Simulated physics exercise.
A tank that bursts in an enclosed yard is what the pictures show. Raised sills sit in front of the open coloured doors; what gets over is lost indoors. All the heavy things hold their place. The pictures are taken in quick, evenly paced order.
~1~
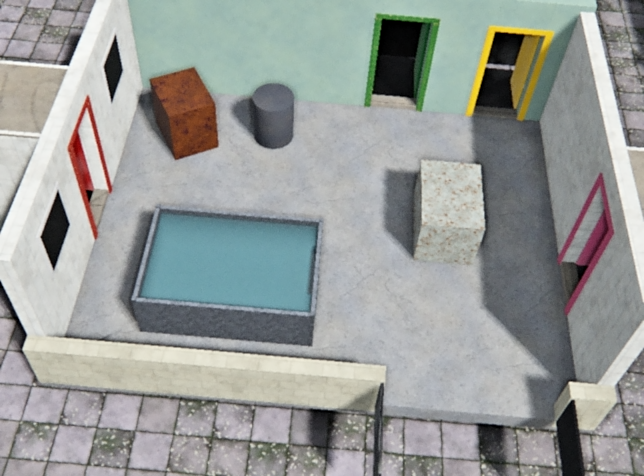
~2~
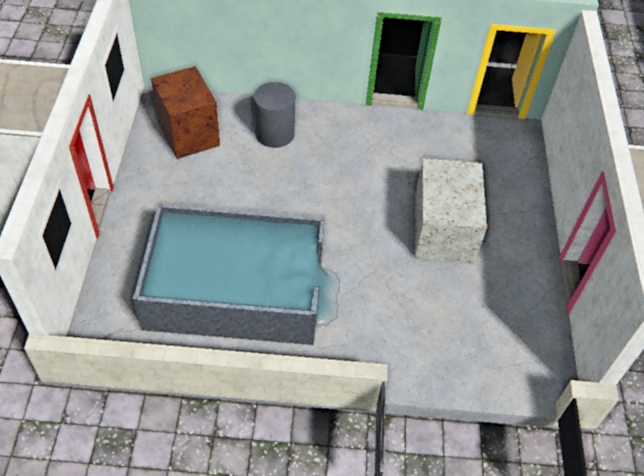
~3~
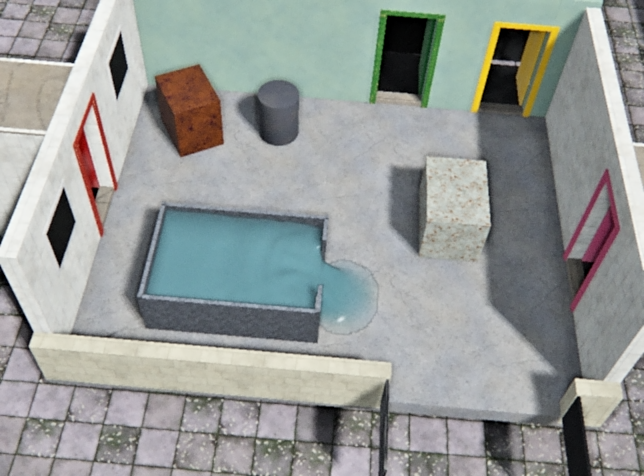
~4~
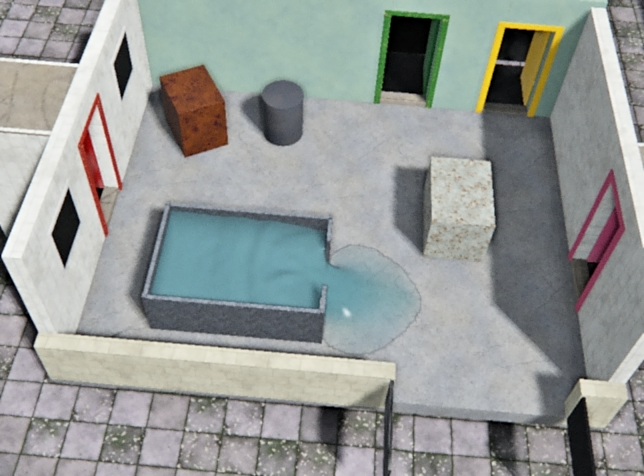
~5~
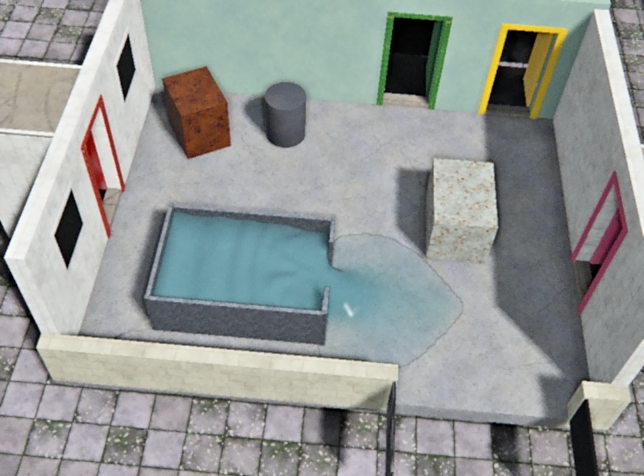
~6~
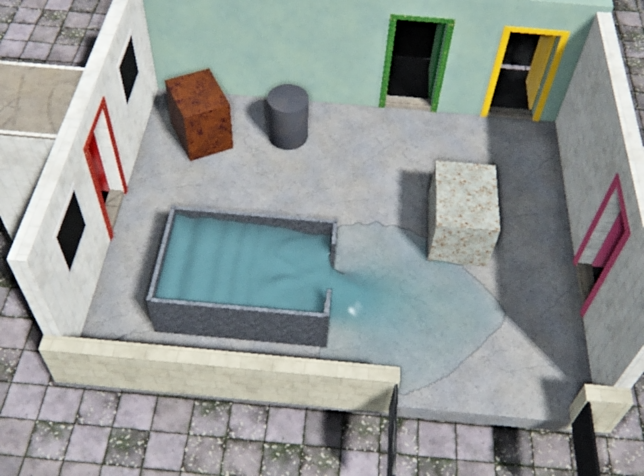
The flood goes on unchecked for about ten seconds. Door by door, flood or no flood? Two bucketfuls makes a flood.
In the end the green door will be at or under the cap, the yellow door will be over the cap, the red door will be at or under the cap, the pink door will be over the cap.
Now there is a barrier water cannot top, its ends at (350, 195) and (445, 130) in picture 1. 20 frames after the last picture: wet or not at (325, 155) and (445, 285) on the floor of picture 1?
Result, in order: Bone-dry / swamped.
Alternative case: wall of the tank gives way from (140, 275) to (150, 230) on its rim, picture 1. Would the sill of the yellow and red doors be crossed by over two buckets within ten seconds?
Result: Yellow gets flooded, red gets flooded.
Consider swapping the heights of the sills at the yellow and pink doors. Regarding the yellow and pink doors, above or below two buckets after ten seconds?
To sum up, the yellow door never reaches the limit while the pink door breaks past the limit.
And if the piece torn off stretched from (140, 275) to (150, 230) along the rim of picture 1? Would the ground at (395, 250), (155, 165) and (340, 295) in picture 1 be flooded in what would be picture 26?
Taken in turn they're unwetted, swamped and unwetted.
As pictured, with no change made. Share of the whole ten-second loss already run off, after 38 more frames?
About 70 %.
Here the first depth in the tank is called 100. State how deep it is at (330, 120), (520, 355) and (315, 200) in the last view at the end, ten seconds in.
Readings in order: Around 6, 10 and 4 %.
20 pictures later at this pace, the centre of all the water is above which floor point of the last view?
Near (337, 288).
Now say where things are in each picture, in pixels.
The first picture shows still water in the water tank at (232, 261).
In the second picture, the front is at (324, 321), out from the gap at (315, 286).
In the third picture, water pours out at (319, 285) and has run to (370, 313).
In the fourth picture, water pours out at (323, 286) and has run to (416, 307).
In the fifth picture, water pours out at (326, 287) and has run to (456, 312).
In the sixth picture, the front is at (499, 315), out from the gap at (328, 288).
A moment on, water covers 30 % of the floor; the green door not reached, the yellow door not reached, the red door not reached, the pink door under two buckets in.
Next, water covers 35 % of the floor; the green door not reached, the yellow door not reached, the red door not reached, the pink door far over two buckets in.
Then, water covers 45 % of the floor; the green door wet at the sill, nothing in, the yellow door wet at the sill, nothing in, the red door not reached, the pink door far over two buckets in.
Later, water covers 60 % of the floor; the green door under two buckets in, the yellow door under two buckets in, the red door not reached, the pink door far over two buckets in.
In the end, water covers 70 % of the floor; the green door under two buckets in, the yellow door over two buckets in, the red door not reached, the pink door far over two buckets in.
